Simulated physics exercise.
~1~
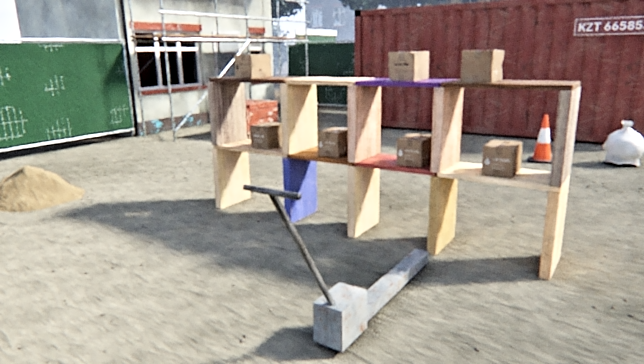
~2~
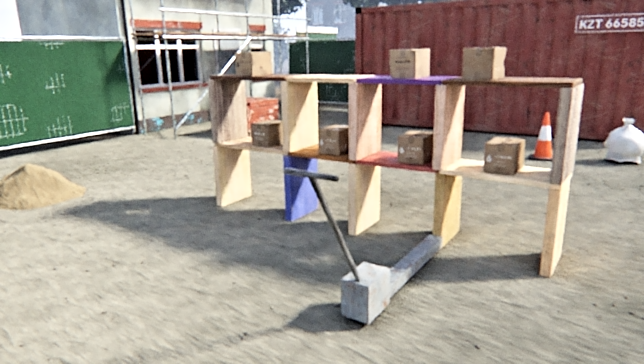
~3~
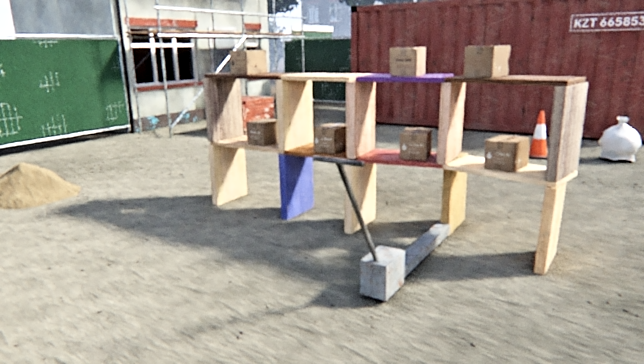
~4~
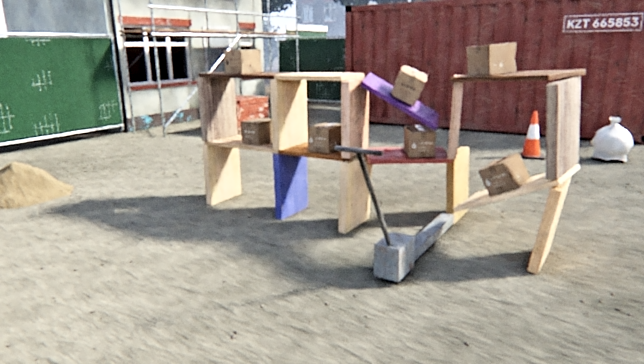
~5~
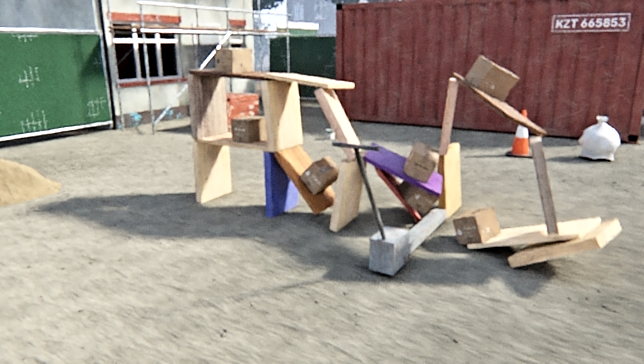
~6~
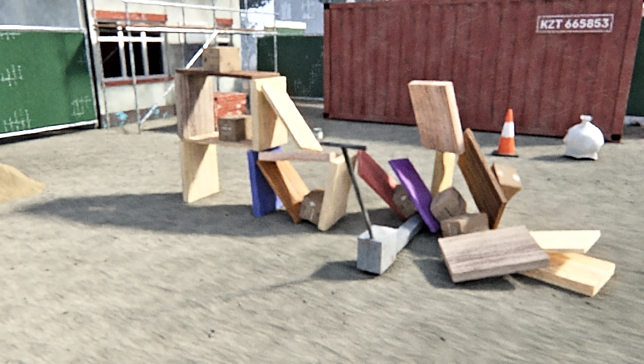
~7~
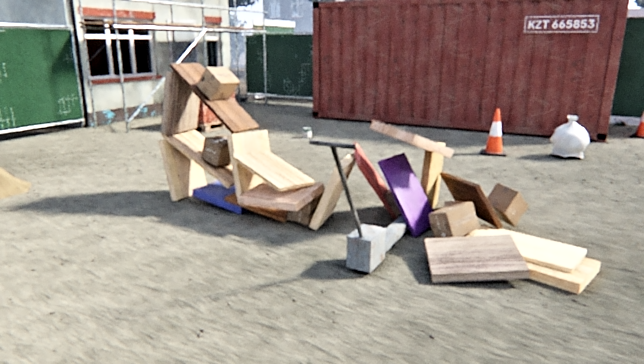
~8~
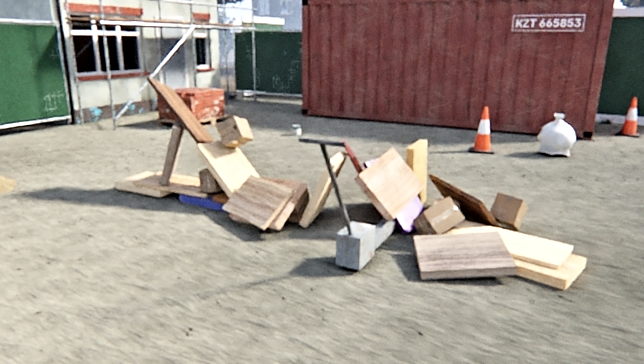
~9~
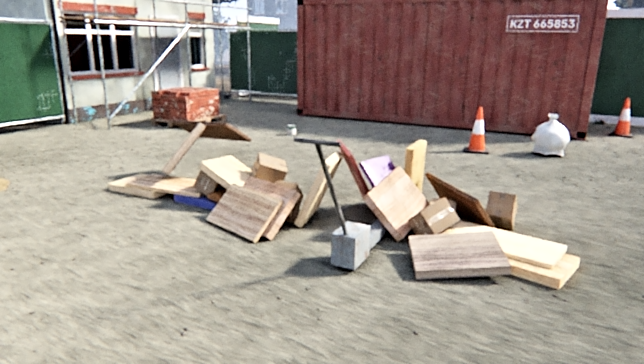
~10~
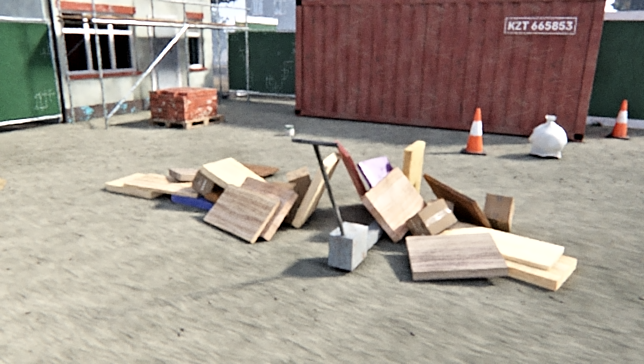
A two-tier shelf-like structure of upright timber slabs and loose boards, holding small brown boxes, stands on a sunlit building site before a dark red container, seen from slightly above. A grey jack with a long handle slides in at its base, toward the right-hand uprights. The lower right bay gives way first, and the purple top board tips and drops with its box. The right side crumples, then the left side folds and topples, bringing the blue upright down. As the view pans right, everything settles into a low, scattered heap around the jack.
